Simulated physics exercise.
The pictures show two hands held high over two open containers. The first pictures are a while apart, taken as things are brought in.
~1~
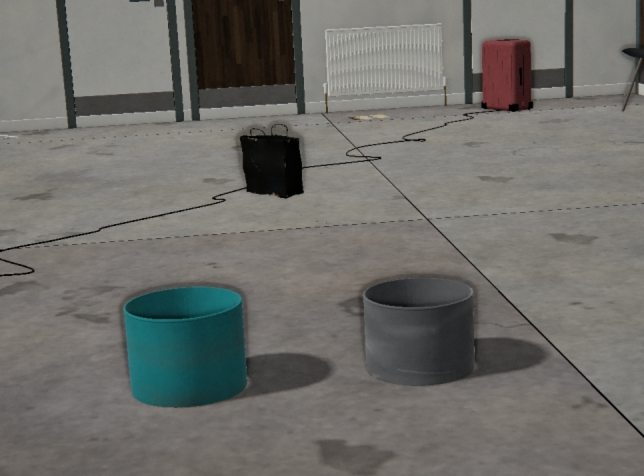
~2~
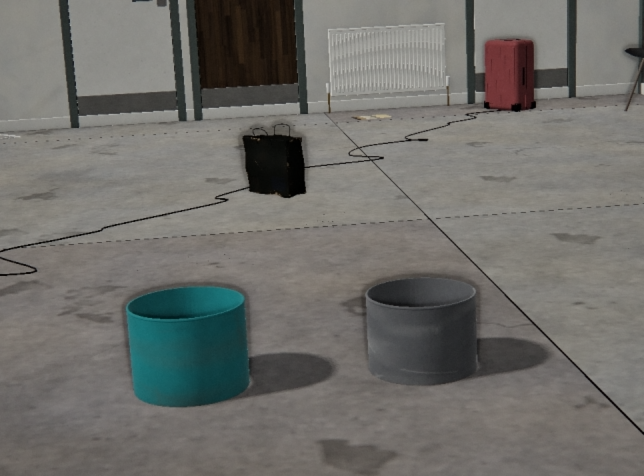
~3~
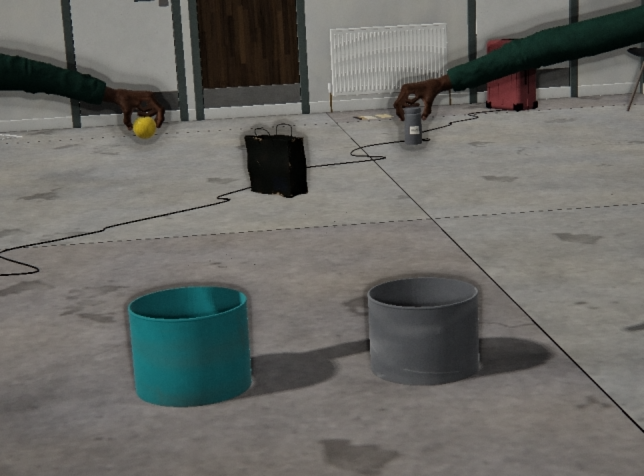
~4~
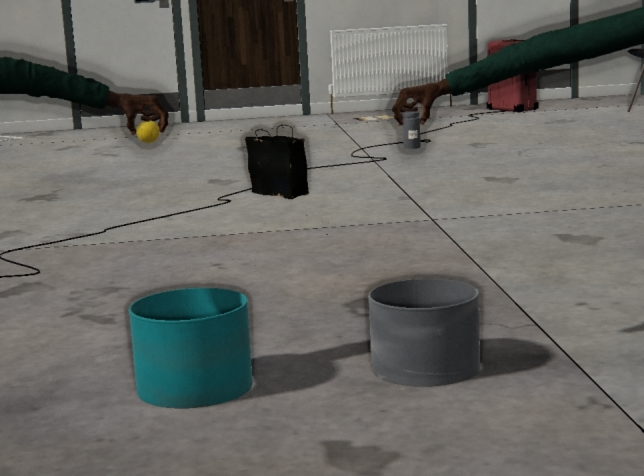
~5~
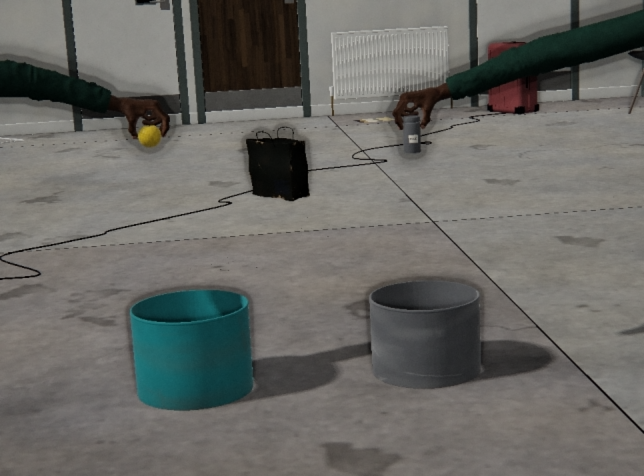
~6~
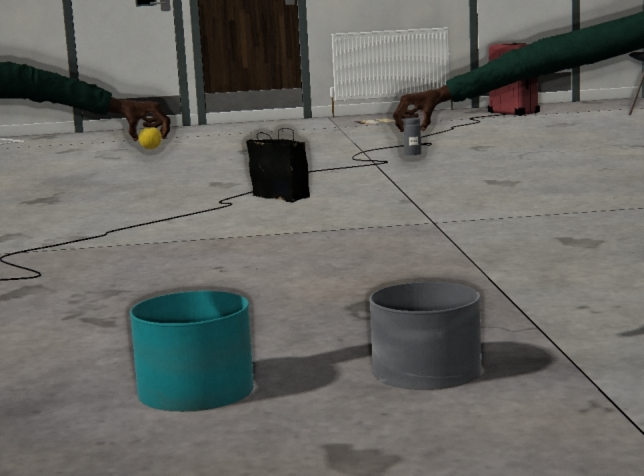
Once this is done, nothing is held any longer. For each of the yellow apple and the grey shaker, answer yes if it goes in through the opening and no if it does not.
Yellow apple: Yes, grey shaker: Yes.
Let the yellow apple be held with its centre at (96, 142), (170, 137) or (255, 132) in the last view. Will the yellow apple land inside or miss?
Record per trial: Winds up out / winds up within / winds up out.
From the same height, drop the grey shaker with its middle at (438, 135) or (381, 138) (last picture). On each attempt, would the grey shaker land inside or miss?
The grey shaker drops into the container; drops into the container.
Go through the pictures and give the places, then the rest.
In the first frame, left bin (186, 345).
In the second frame, right bin (422, 330).
In the third frame, still on the way; yellow apple (145, 128); left bin (191, 344).
In the fourth frame, still on the way; grey shaker (411, 130); right bin (425, 330).
In the fifth frame, still on the way; yellow apple (150, 136); left bin (193, 348).
In the sixth frame, in place, still held; yellow apple (150, 138); grey shaker (412, 137); right bin (426, 334).
Then, 0.20 s on from there, yellow apple on its way down near (154, 183); grey shaker on its way down near (414, 180).
Then, 0.34 s on from there, yellow apple on its way down near (163, 292); grey shaker on its way down near (417, 287).
Then, 0.46 s on from there, yellow apple at the bottom near (170, 373); grey shaker at the bottom near (419, 341).
In the end, the yellow apple lands inside, near (170, 380); the grey shaker lands inside, near (419, 353).
